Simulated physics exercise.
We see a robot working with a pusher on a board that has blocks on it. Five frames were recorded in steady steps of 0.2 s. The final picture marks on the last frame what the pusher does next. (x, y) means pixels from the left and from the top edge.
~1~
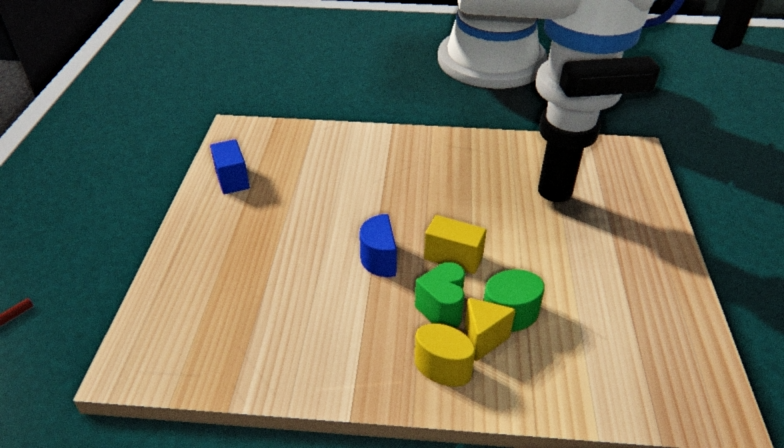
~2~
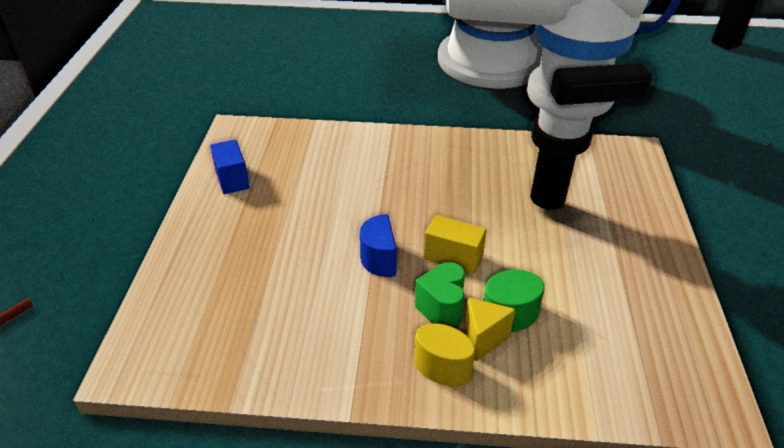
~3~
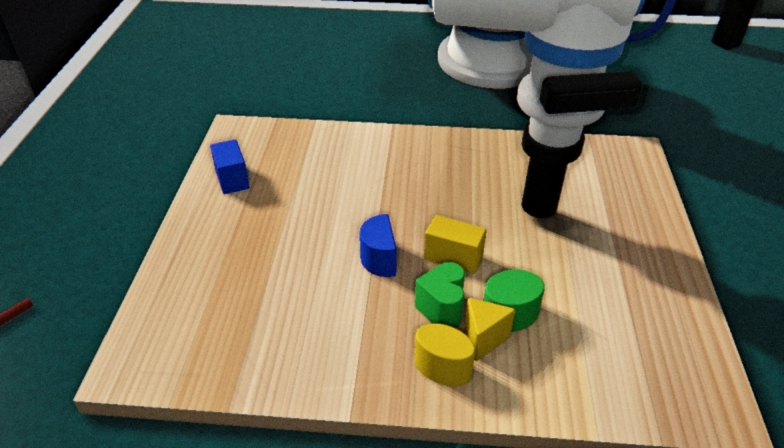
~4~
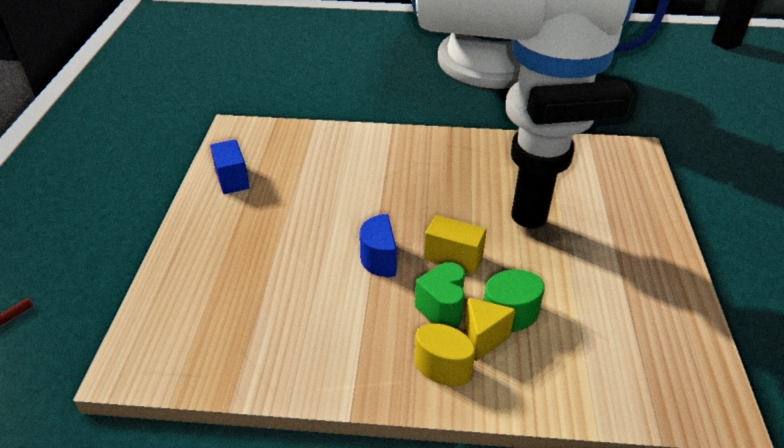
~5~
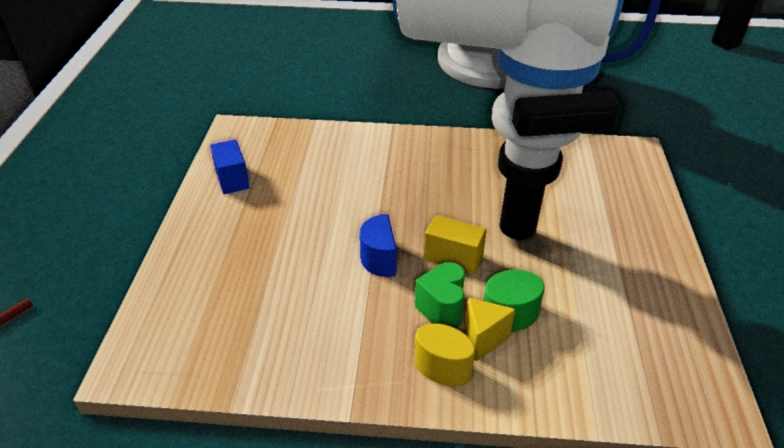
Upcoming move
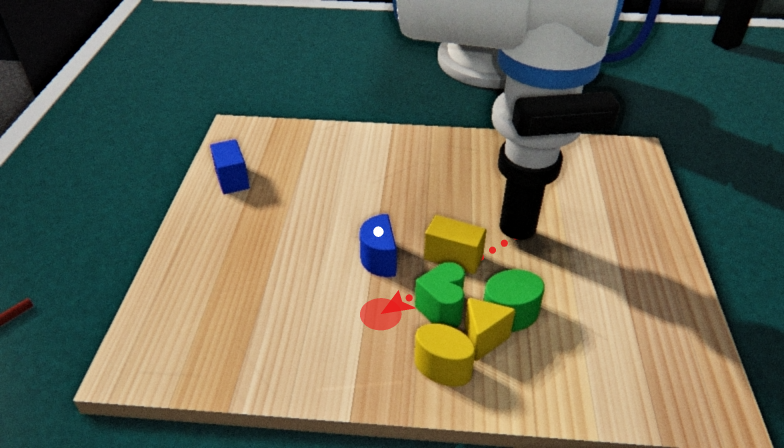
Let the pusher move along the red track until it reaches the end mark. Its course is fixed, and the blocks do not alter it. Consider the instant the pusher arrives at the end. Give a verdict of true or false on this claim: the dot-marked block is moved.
The statement is true.
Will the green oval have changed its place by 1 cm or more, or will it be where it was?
It is untouched.
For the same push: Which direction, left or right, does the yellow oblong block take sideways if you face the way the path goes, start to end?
It is displaced to the right.
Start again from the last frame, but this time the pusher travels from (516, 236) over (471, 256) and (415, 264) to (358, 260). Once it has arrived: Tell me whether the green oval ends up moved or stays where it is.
By the time the path is finished, it has hardly shifted at all.
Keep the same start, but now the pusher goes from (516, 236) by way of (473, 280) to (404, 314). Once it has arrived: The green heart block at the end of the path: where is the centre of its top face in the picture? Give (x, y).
So, by the moment the path ends, you'll find the top centre of the green heart block at (398, 323).
The line goes in a line from (516, 236) to (381, 314); the dot is on the blue D-shaped block.
On the path given first. One third of the way, pusher (476, 252); yellow oblong block (433, 234), turned 30° clockwise.
Two thirds of the way, pusher (430, 278); blue D-shaped block (371, 231), turned 25° clockwise; green heart block (435, 297), turned 30° anticlockwise; yellow oblong block (400, 245), turned 95° clockwise.
At the end, pusher (381, 305); blue D-shaped block (366, 229), turned 45° clockwise; green heart block (416, 314), turned 100° anticlockwise; yellow oval (451, 348); yellow oblong block (386, 249), turned 115° clockwise; green oval unmoved.
